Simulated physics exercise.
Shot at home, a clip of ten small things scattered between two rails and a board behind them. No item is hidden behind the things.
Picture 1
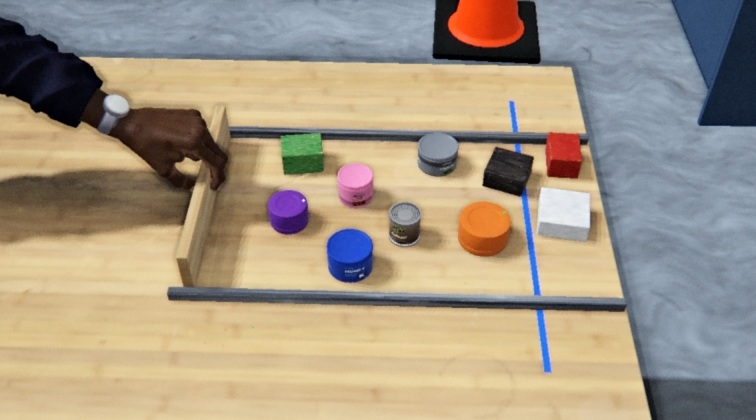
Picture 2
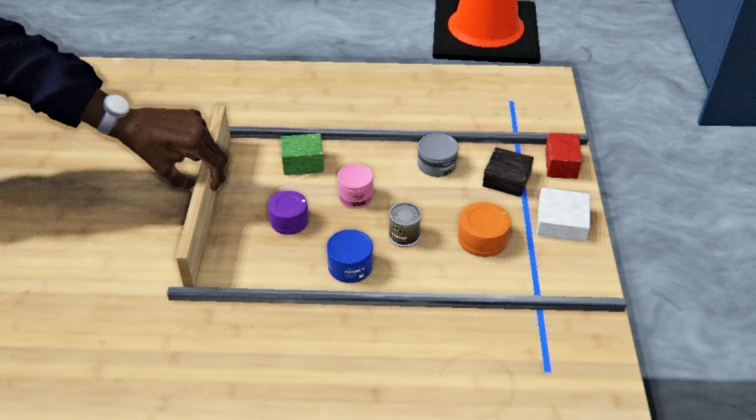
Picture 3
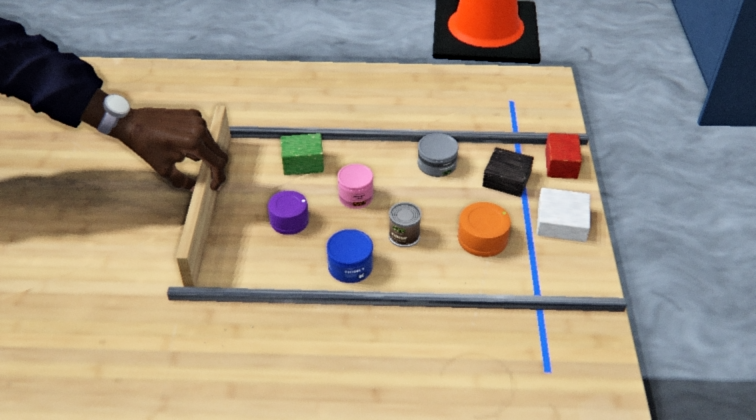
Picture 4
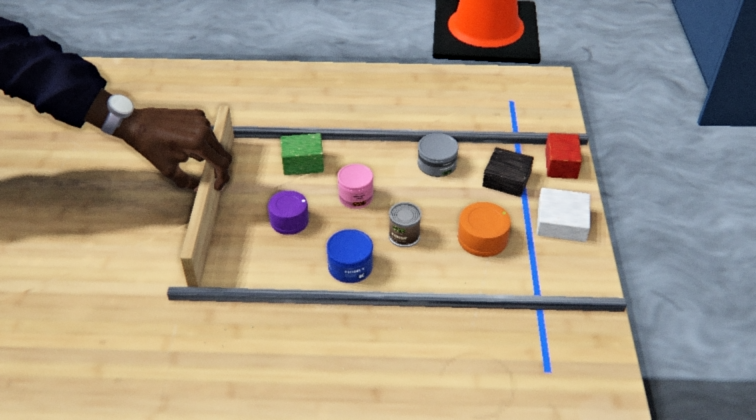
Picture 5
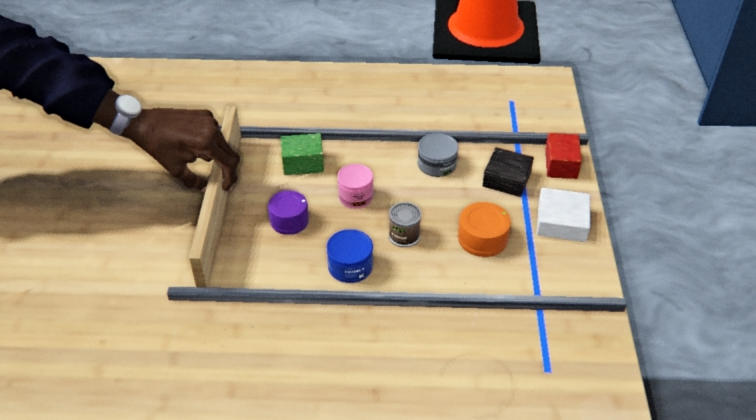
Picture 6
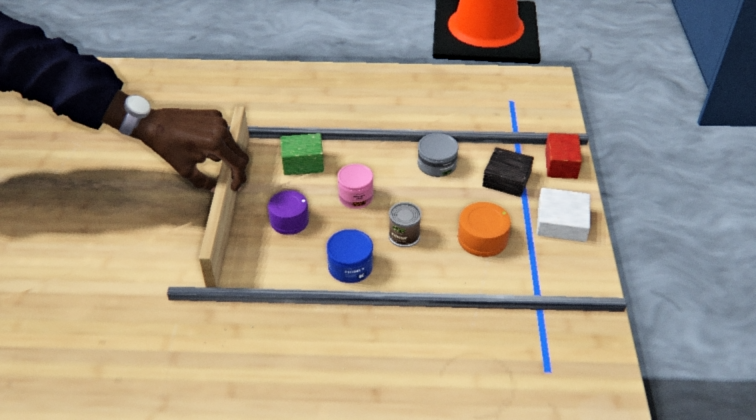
On a pale wooden tabletop above a grey floor, seen from above at an angle, two dark rails run beside a blue tape line, with an orange cone beyond. Green, pink, purple, blue, grey and orange items sit left of red and white blocks, with a black block at the tape. A hand slides the upright board slightly right while the items and camera stay still.
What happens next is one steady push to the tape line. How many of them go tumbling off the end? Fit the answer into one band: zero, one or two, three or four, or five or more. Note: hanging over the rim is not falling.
I would say one or two.
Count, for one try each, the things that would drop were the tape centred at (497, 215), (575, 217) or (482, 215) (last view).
Respectively 0, 5 and 0.
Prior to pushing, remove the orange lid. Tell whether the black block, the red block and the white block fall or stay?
Black block: Still there; red block: Over the edge; white block: Still there.
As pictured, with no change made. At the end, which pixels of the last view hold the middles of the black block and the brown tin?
You'll find the first one at (580, 187) and the second at (550, 244).
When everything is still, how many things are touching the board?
5 end up touching it.
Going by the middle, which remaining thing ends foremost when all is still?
The one you want is the grey tub.
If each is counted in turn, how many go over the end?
2, precisely.
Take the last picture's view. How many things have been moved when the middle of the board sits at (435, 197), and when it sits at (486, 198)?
At the one place 8, at the other 10.
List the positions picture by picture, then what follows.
The first frame shows red block (563, 155); white block (564, 214); black block (508, 172); board (206, 191); tape (527, 216).
The second frame shows white block (564, 214); green block (302, 154).
The third frame shows black block (508, 172); pink tub (356, 187).
The fourth frame shows red block (563, 156); purple lid (289, 212).
The fifth frame shows white block (564, 214); board (218, 192).
The sixth frame shows red block (563, 156); white block (564, 214); black block (508, 172); board (227, 192); tape (527, 216).
A little later, none off yet; red block at rest near (563, 156); white block at rest near (564, 214); black block at rest near (508, 172).
When it is over, the number that fall off is one or two; down, white block and red block.
